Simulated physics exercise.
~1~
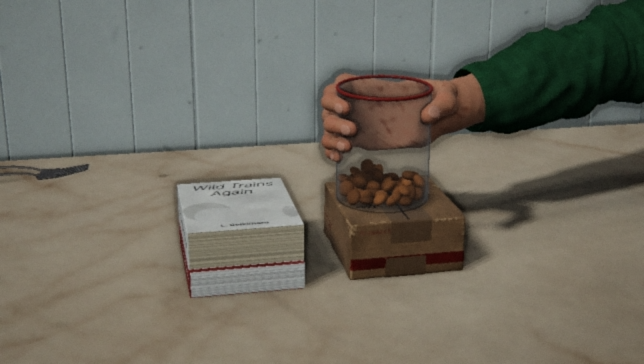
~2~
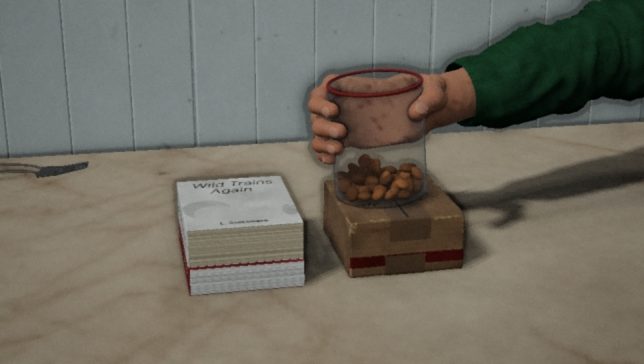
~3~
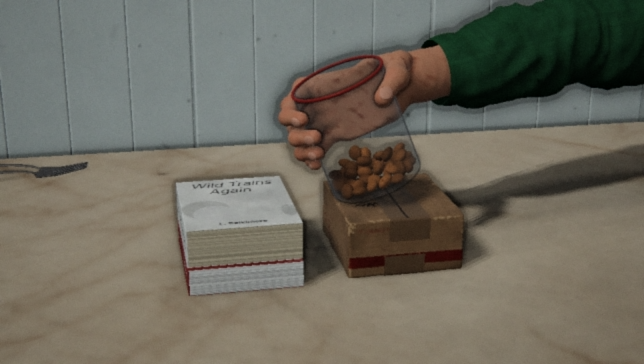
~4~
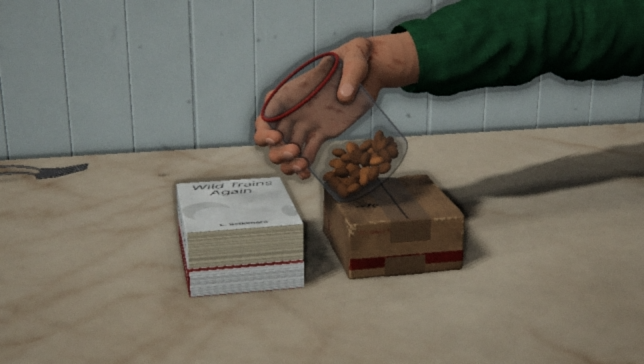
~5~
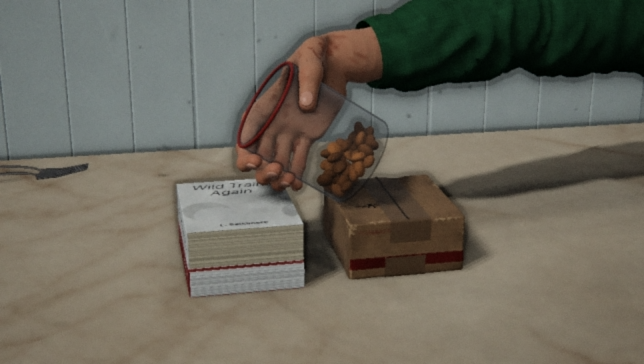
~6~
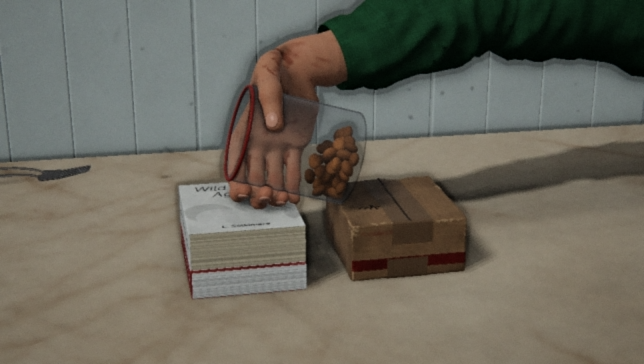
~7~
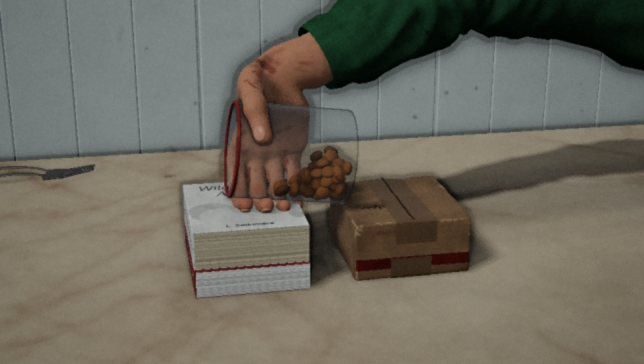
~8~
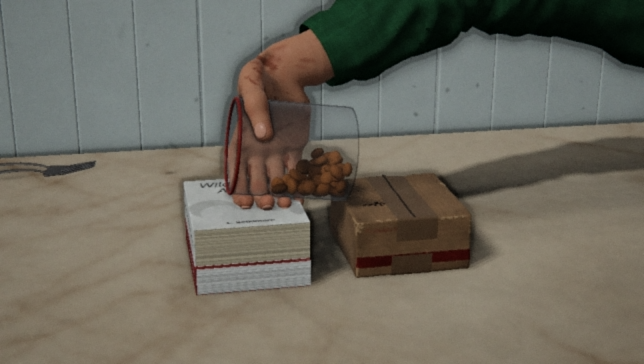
A hand tips a clear glass of nuts left onto some books, and nothing spills.
